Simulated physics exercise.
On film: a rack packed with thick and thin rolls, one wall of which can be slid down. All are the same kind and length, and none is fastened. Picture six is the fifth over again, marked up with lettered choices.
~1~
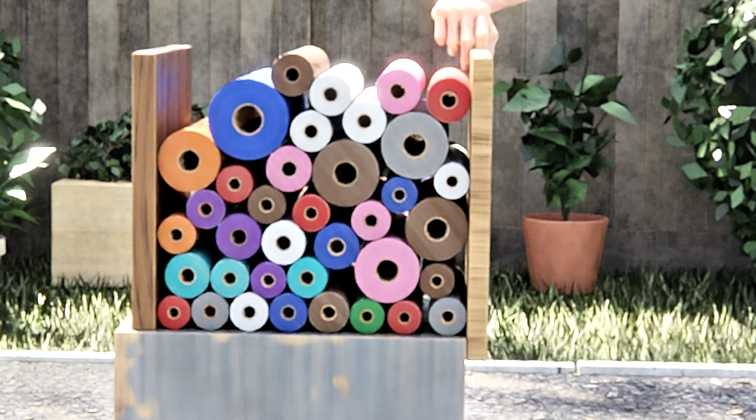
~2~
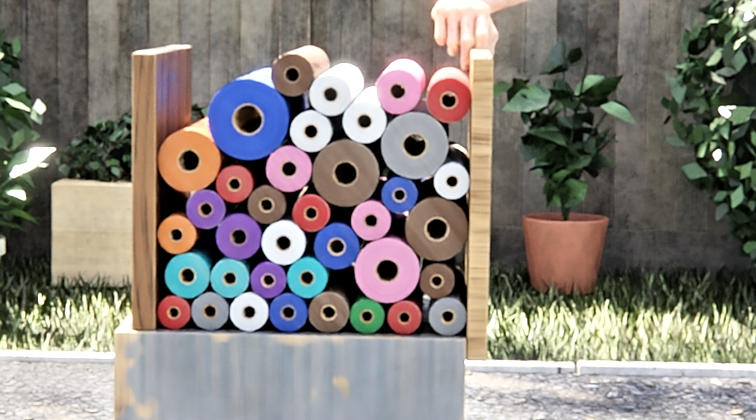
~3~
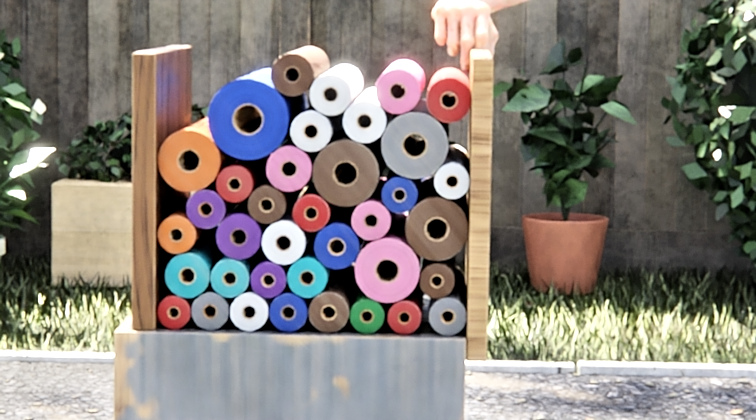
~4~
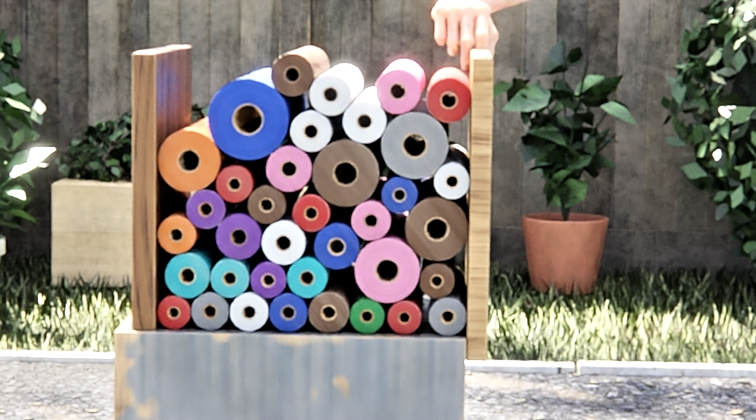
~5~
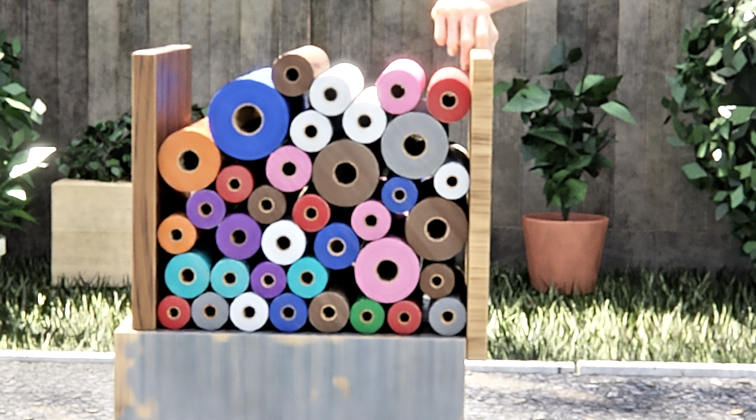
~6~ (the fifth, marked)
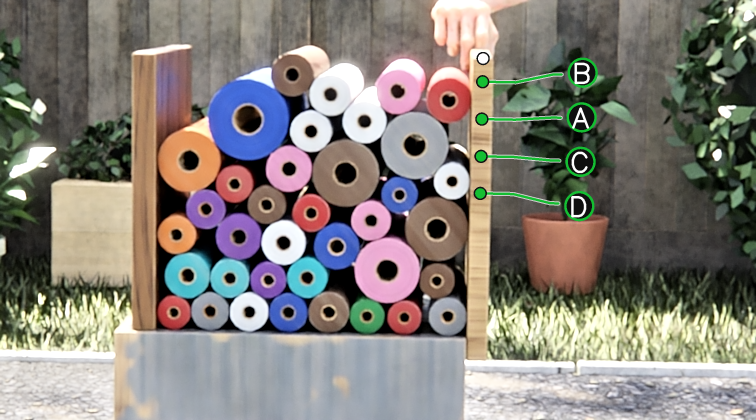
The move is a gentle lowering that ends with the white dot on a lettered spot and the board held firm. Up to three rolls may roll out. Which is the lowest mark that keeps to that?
No lower than D.
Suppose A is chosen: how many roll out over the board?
It comes to none.
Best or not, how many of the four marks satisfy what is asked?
Four of the four.
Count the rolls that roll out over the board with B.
With B, none.
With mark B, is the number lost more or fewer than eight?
It loses fewer than eight.
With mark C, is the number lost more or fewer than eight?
Fewer than eight.
On the marked copy, A at (482, 119); B at (483, 82); C at (481, 156); D at (480, 193); the white dot at (483, 58).
With D. Early on, top of the board (471, 122).
Further on, top of the board (470, 192).
At the end, top of the board (470, 192), one out over the board.
As for the rest, A none out over the board; B none out over the board; C none out over the board.
